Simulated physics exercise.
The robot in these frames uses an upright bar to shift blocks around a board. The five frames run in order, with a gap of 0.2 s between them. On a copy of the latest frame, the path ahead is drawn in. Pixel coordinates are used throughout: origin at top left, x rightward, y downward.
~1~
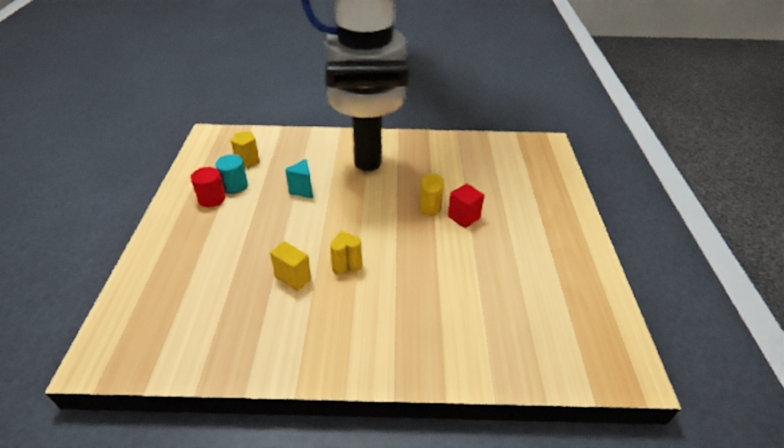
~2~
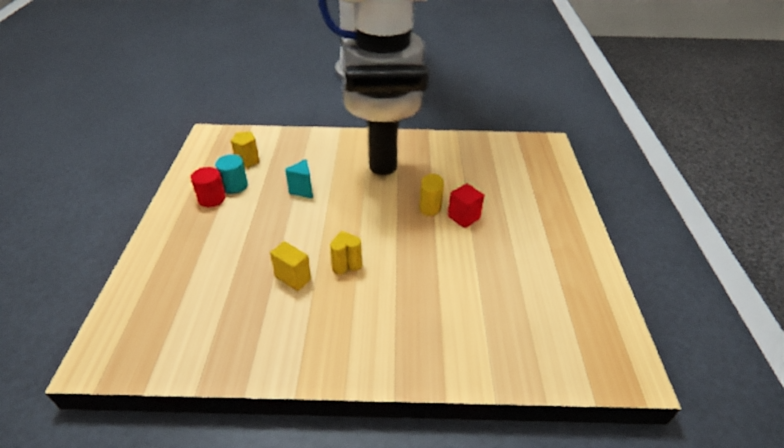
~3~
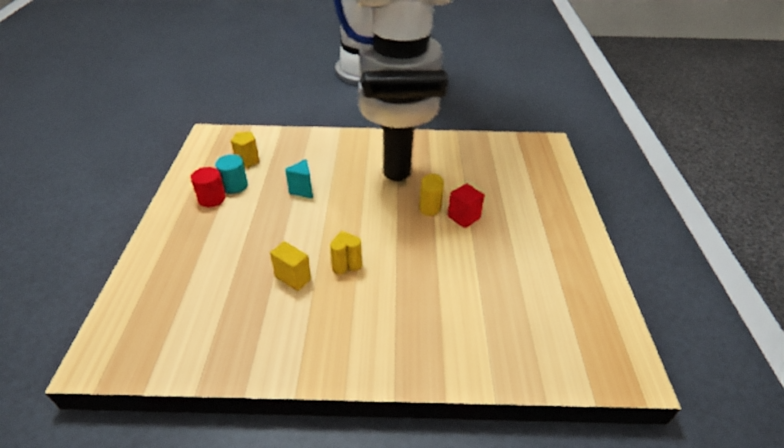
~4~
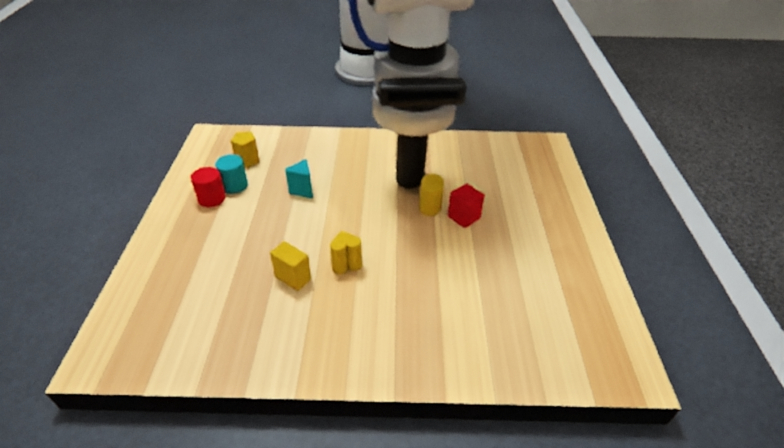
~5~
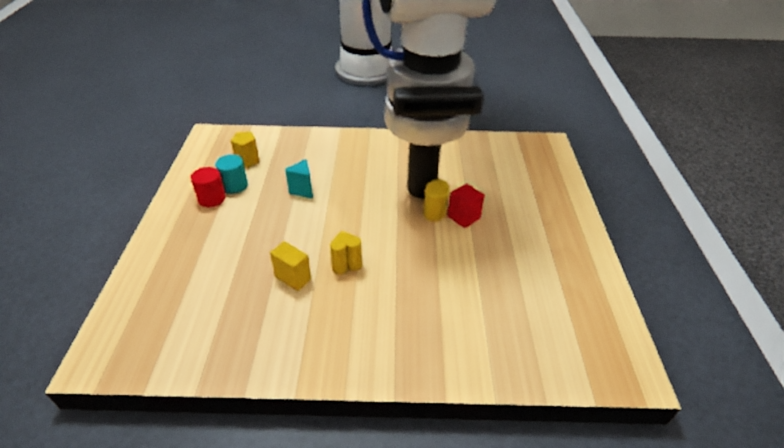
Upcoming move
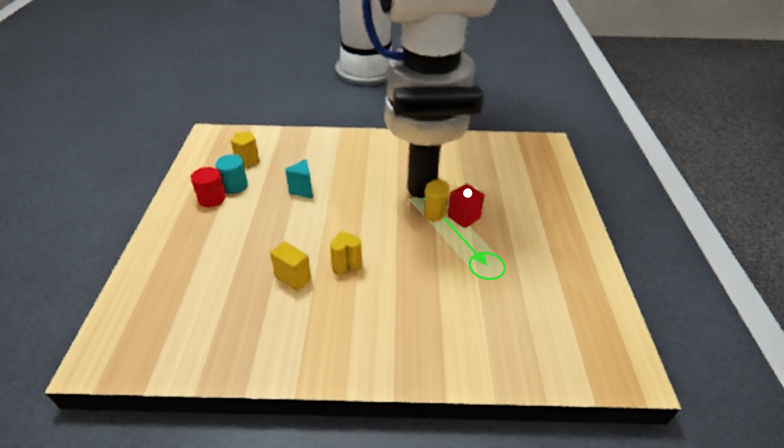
A robot arm's dark upright bar moves steadily right and slightly toward the viewer over a striped wooden board, seen from above at an unmoving angle on a dark surface. Red and teal cylinders and a yellow block cluster at upper left, a teal triangle stands nearby, and two yellow blocks sit lower down. Nearing a yellow elliptical block beside a red one, the bar nudges it slightly toward the red piece.
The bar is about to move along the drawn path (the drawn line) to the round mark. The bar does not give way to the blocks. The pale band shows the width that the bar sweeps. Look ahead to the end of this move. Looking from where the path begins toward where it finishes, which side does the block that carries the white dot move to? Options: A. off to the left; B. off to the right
A.
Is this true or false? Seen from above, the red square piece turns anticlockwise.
That claim is true.
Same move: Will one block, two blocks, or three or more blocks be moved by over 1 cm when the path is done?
I count two.
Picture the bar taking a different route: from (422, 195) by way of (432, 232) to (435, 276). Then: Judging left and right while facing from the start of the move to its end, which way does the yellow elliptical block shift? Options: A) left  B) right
It's A.
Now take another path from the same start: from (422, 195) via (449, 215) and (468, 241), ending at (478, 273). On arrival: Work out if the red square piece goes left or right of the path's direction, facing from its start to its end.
Sideways shift: Left.
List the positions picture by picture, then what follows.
The first picture shows bar tip at (368, 162); block tops, yellow elliptical block at (433, 182); red square piece at (468, 193).
The second picture shows bar at (383, 166); blocks unchanged.
The third picture shows bar at (397, 172); blocks unchanged.
The fourth picture shows bar at (410, 180); blocks unchanged.
The fifth picture shows bar at (422, 189); yellow elliptical block at (438, 188); red square piece at (468, 193).
Path on the board, from (422, 195) to (487, 266); the dot is on the red square piece.
The first path, step by step. One third of the way, bar at (443, 210); yellow elliptical block at (452, 211), turned 35° clockwise; red square piece at (477, 200), turned 65° anticlockwise.
Two thirds of the way, bar at (465, 233); yellow elliptical block at (461, 236), turned 100° clockwise; red square piece at (497, 210).
At the end, bar at (489, 260); yellow elliptical block at (464, 251), turned 155° clockwise; red square piece at (499, 211), turned 155° anticlockwise.
